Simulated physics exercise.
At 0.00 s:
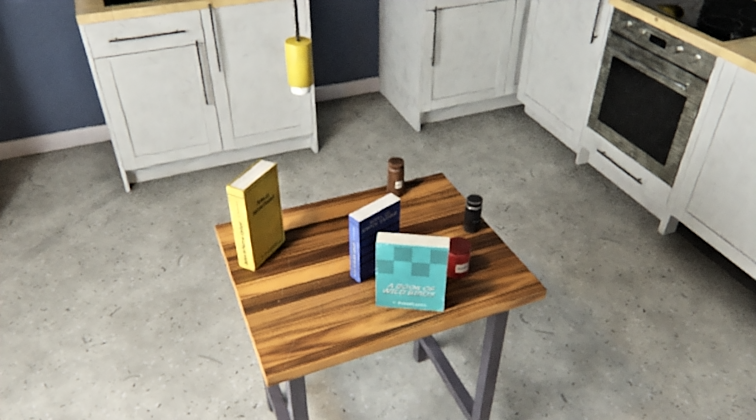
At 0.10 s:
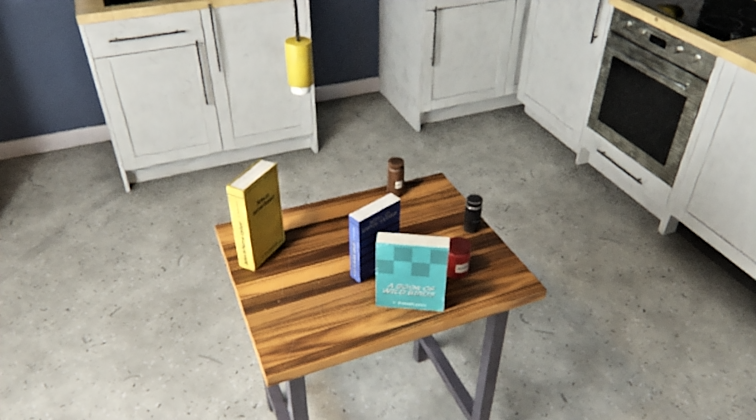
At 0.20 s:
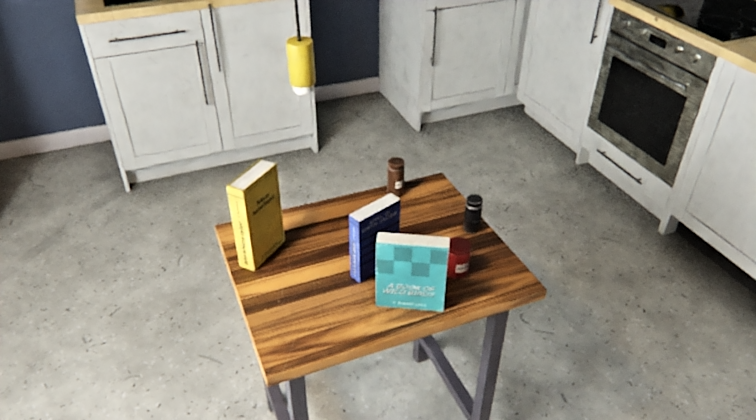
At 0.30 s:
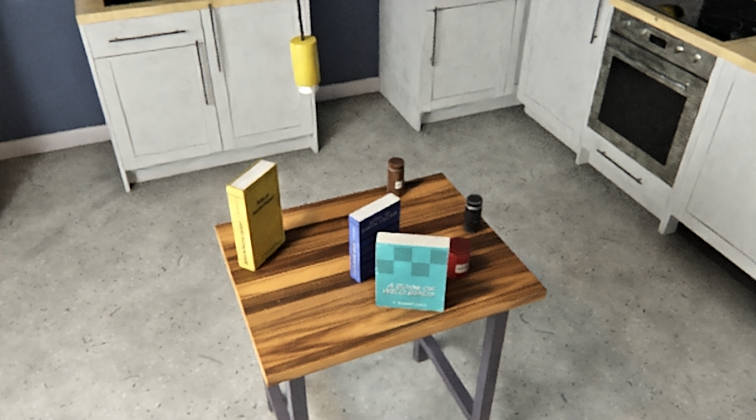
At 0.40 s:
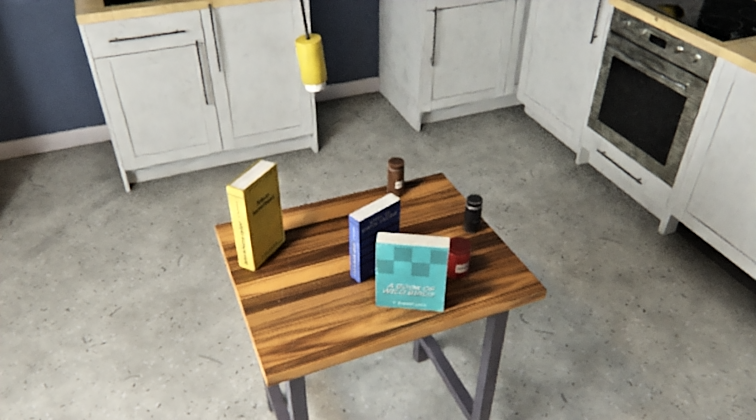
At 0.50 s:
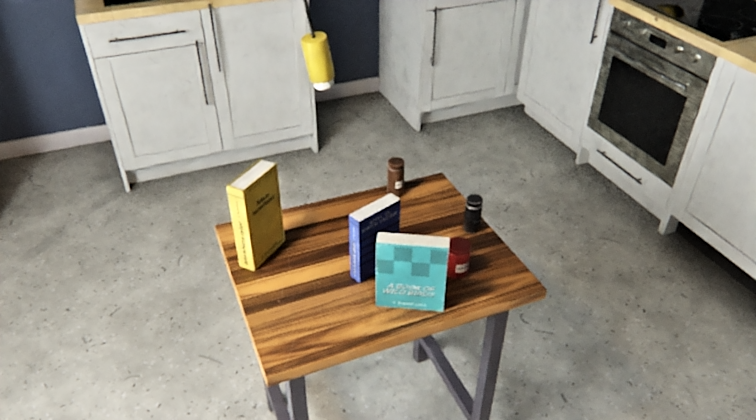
Wooden table with three upright books, a red jar and two shakers staying still while a yellow hanging lamp swings slowly right.
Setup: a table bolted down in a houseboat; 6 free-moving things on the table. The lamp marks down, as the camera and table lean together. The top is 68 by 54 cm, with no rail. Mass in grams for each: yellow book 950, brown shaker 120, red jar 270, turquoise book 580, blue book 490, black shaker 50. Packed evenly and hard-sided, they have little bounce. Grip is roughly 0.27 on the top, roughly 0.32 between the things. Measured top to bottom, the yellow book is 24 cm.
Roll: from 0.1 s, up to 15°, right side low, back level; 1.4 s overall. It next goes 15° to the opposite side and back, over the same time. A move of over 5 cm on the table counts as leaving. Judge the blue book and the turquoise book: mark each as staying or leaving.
Blue book: Staying; turquoise book: Staying.
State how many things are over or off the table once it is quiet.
The tally is 0.
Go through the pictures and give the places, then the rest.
The first picture shows boat level; blue book (375, 238); turquoise book (411, 273).
The second picture shows boat level; red jar (457, 258); black shaker (473, 214).
The third picture shows floor tilted 1°, right side down; yellow book (258, 215); brown shaker (396, 177).
The fourth picture shows floor tilted 3°, right side down; red jar (457, 258); black shaker (473, 214).
The fifth picture shows floor tilted 6°, right side down; yellow book (258, 215); brown shaker (396, 177).
The sixth picture shows floor tilted 9°, right side down; blue book (375, 238); turquoise book (411, 273).
By 1.10 s, floor tilted 9°, right side down.
By 2.00 s, floor tilted 12°, left side down.
By 2.90 s, boat level.
When it is over (3.4 s), all 6 within 5 cm of the start. In the last view, blue book near (375, 238), turquoise book near (411, 273).
